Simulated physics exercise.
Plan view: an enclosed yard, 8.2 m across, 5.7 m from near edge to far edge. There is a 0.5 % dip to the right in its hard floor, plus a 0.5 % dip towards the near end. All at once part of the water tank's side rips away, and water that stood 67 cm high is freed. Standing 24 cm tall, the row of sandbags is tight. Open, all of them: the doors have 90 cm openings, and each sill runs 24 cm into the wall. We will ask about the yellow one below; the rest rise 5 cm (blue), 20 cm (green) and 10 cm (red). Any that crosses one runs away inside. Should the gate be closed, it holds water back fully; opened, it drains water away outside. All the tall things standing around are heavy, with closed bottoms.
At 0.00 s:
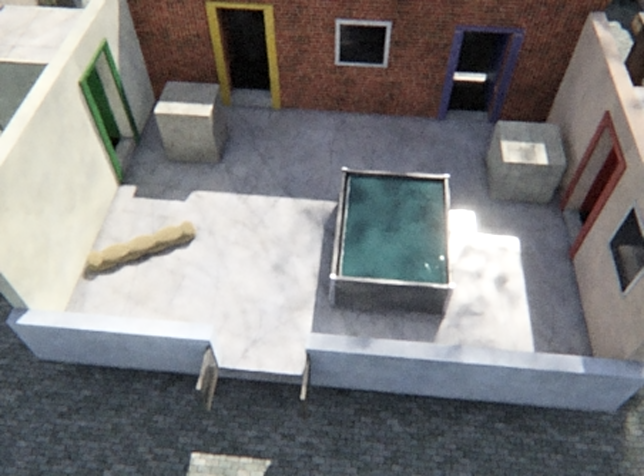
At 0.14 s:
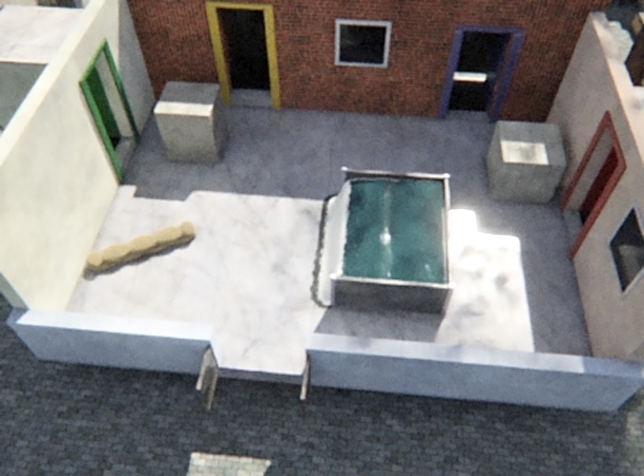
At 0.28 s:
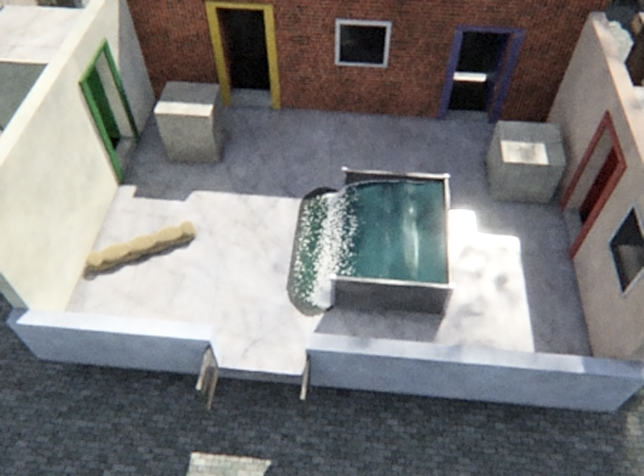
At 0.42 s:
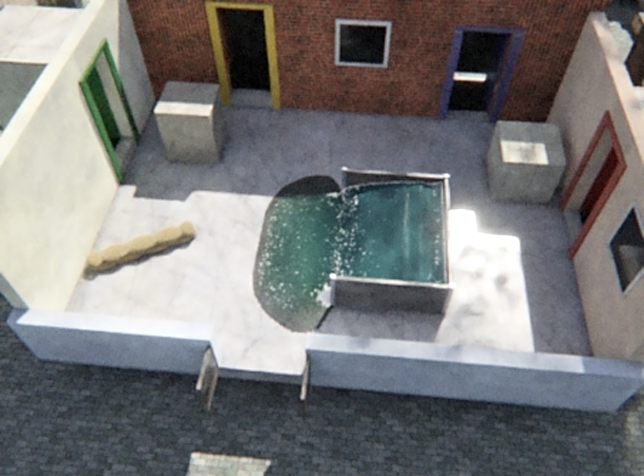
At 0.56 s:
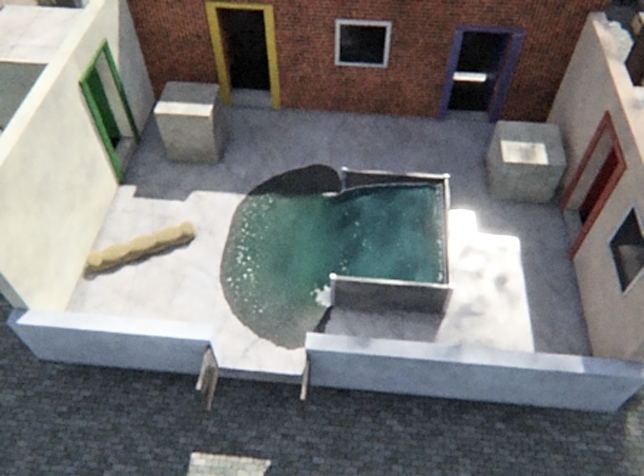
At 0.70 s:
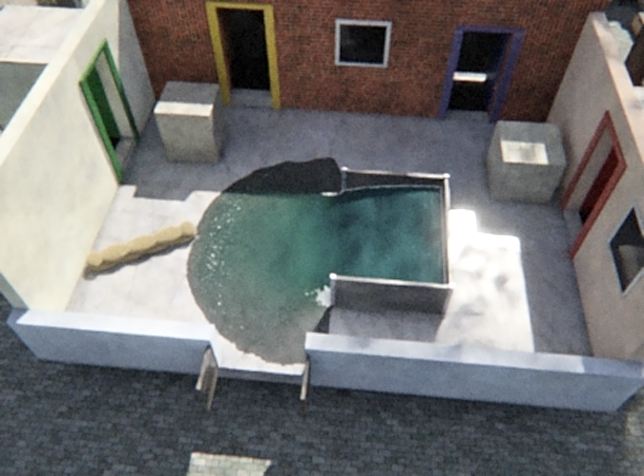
In this clip, water bursts from the left side of a tank in a walled yard with coloured doors, then spreads leftward across the pale floor in a widening rounded pool, reaching close to a tan, log-like object.
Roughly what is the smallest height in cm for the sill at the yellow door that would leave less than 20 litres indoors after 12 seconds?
Close to 8.5 cm.
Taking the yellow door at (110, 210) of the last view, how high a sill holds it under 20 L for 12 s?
Minimum: Close to 18 cm.
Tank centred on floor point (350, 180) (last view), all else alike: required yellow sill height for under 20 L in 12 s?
Then roughly 24 cm.
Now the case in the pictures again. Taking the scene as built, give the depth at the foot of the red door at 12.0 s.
You'd measure close to 5.0 cm there.
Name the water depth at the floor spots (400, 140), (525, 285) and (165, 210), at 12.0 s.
The depths come to about 3, 5 and 3 cm.
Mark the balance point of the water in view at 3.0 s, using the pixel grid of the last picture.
Around (213, 236).
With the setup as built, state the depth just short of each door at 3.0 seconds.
Depths in cm - blue: 0, green: 22, red: 0, yellow: 12.
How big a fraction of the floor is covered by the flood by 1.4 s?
The wet part is about 40 per cent.
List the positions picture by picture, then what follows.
In the first picture, still water, 67 cm deep, in the water tank at (393, 227); the yellow door at (247, 66) is dry.
In the second picture, water pours out at (340, 238) and has run 0.3 m, to (318, 298); about 9 cm deep outside, 67 cm at the back.
In the third picture, the gap is at (340, 240), the front 0.7 m out at (292, 293); the back of the water tank holds 67 cm.
In the fourth picture, water pours out at (340, 241) and has run 1.3 m, to (258, 281); about 10 cm deep outside, 61 cm at the back.
In the fifth picture, water pours out at (340, 242) and has run 1.9 m, to (225, 266); about 8 cm deep outside, 56 cm at the back.
In the sixth picture, water pours out at (340, 242) and has run 2.4 m, to (192, 266); about 7 cm deep outside, 55 cm at the back; 1.9 m in a straight line remain to the yellow door at (247, 66).
After 1.4 s water covers 40 % of the floor, deepest (27 cm) near (114, 197); it has not reached the yellow door.
After 3.0 s water covers 50 % of the floor, deepest (36 cm) near (83, 269); 12 cm at the yellow door, 0 litres in over its 25 cm sill.
After 12.0 s water covers 95 % of the floor, deepest (10 cm) near (529, 158); 4 cm at the yellow door, 0 litres in over its 25 cm sill.
At the yellow door as built, the water arrived by 2.2 s and peaked near 14 cm at 2.6 s.
Run again over the same 12 s with other heights there, 38 litres in over 7 cm, 15 litres over 9.5 cm. The limit of 20 litres is kept from about 8.5 cm up.
